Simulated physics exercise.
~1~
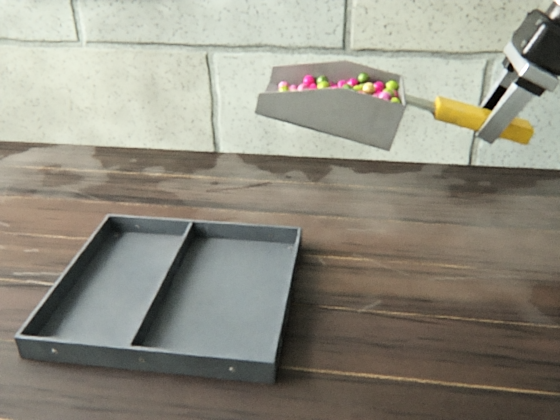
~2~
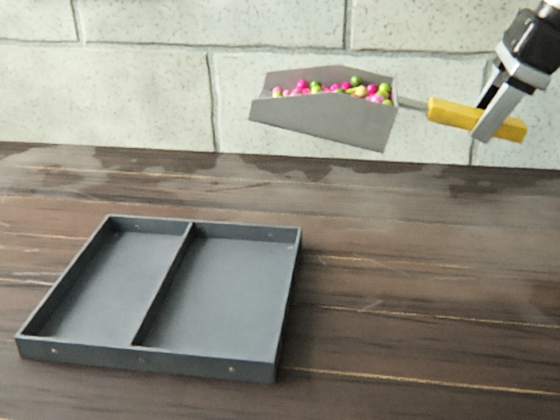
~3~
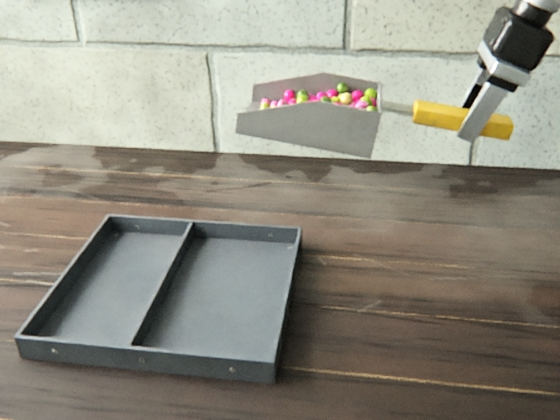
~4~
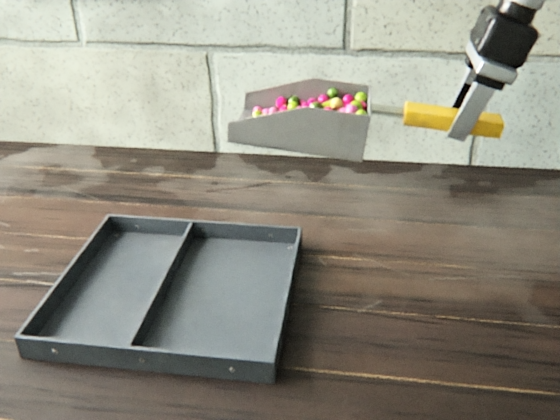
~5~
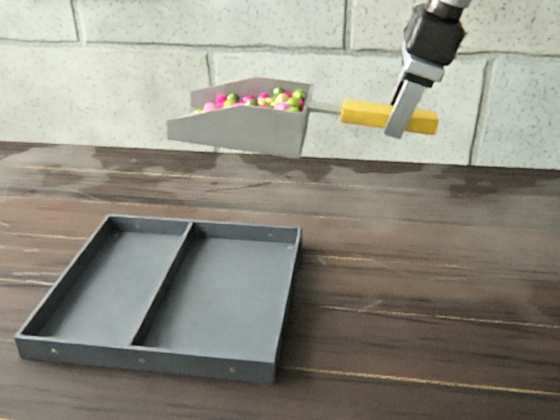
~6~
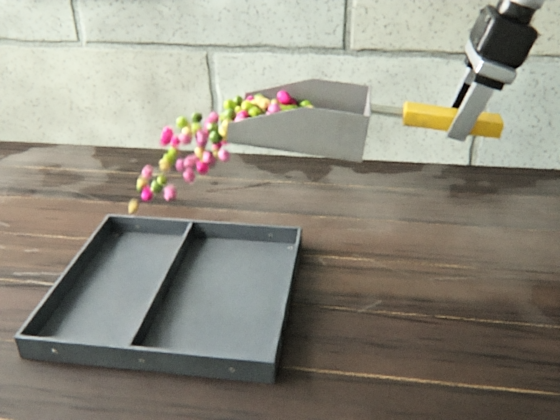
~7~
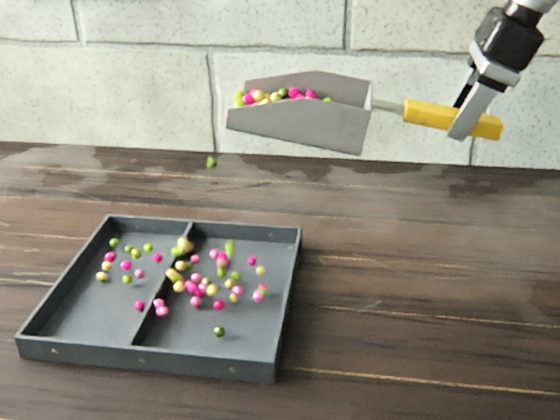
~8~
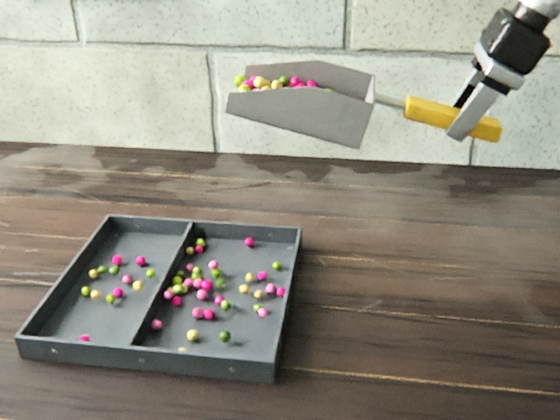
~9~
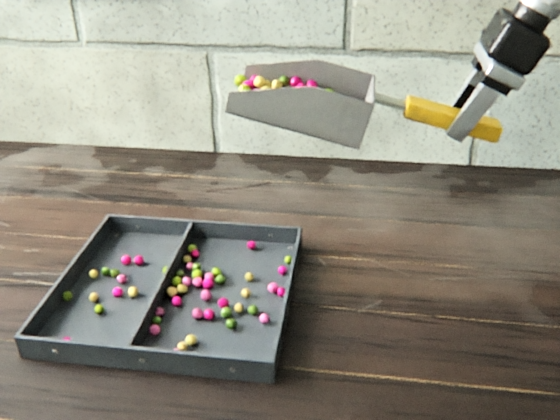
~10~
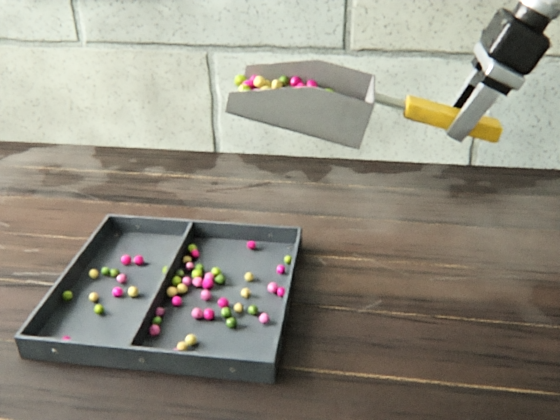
A robot arm at the upper right grips the yellow handle of a grey metal scoop heaped with pink, green and yellow round sweets, seen from a fixed view slightly above a dark wooden table before a pale brick wall. A dark grey tray with two compartments sits at the left. The arm carries the scoop left, then pulls it sharply back right, and sweets pour off the open front. They drop and scatter into both compartments as the scoop tips back. It ends still, with more sweets in the right compartment than the left and many left in the scoop.
